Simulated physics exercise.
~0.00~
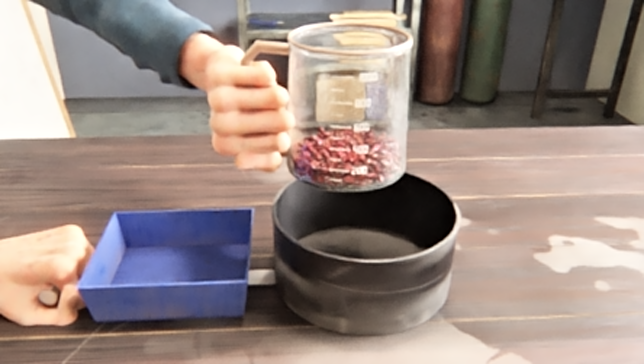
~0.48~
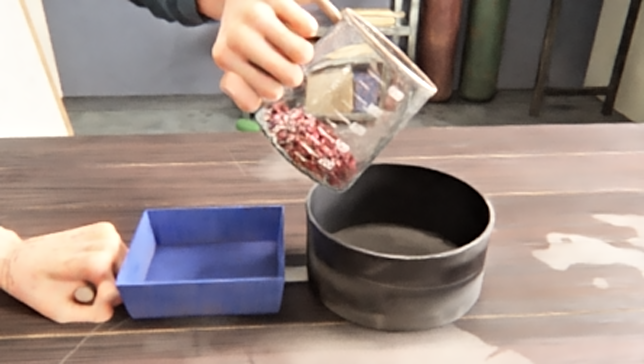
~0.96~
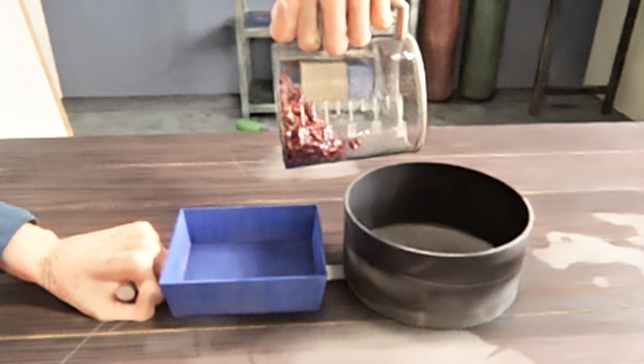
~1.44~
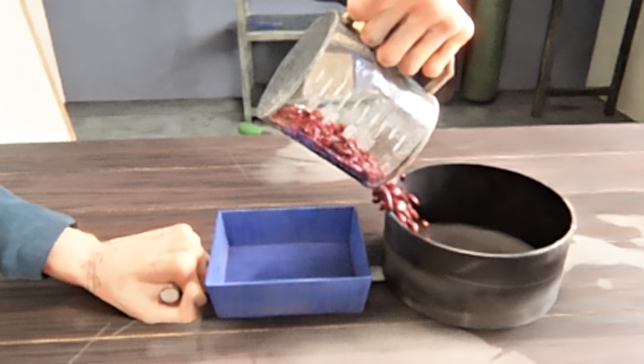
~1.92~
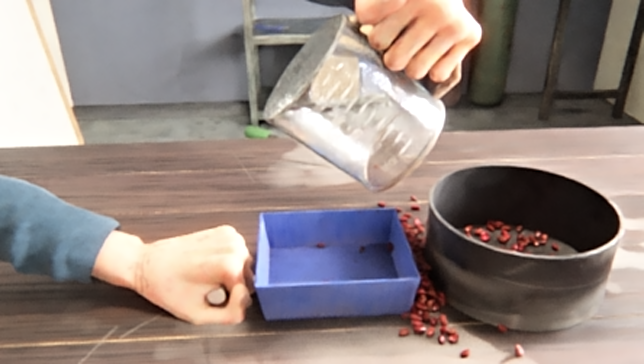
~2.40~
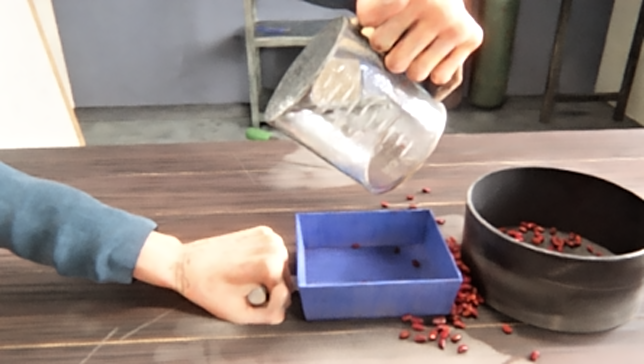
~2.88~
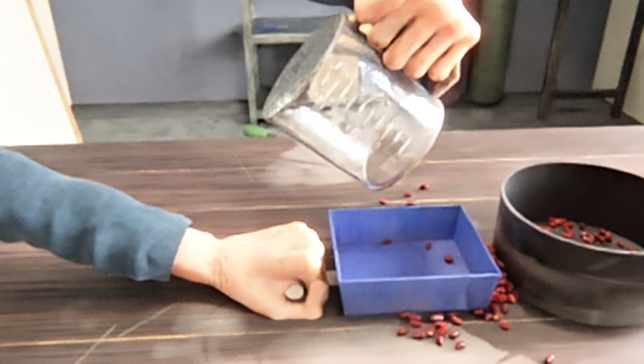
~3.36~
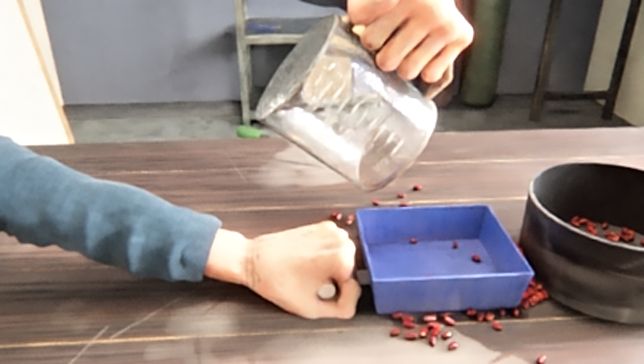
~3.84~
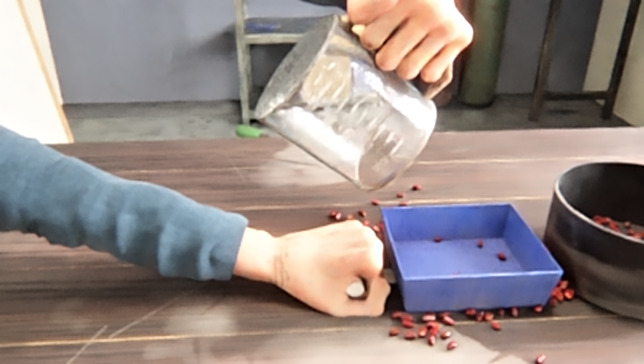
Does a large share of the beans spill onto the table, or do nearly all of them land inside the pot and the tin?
A large share spills onto the table. A good part of the rest lands in the black pot, while the blue tin catches hardly any.
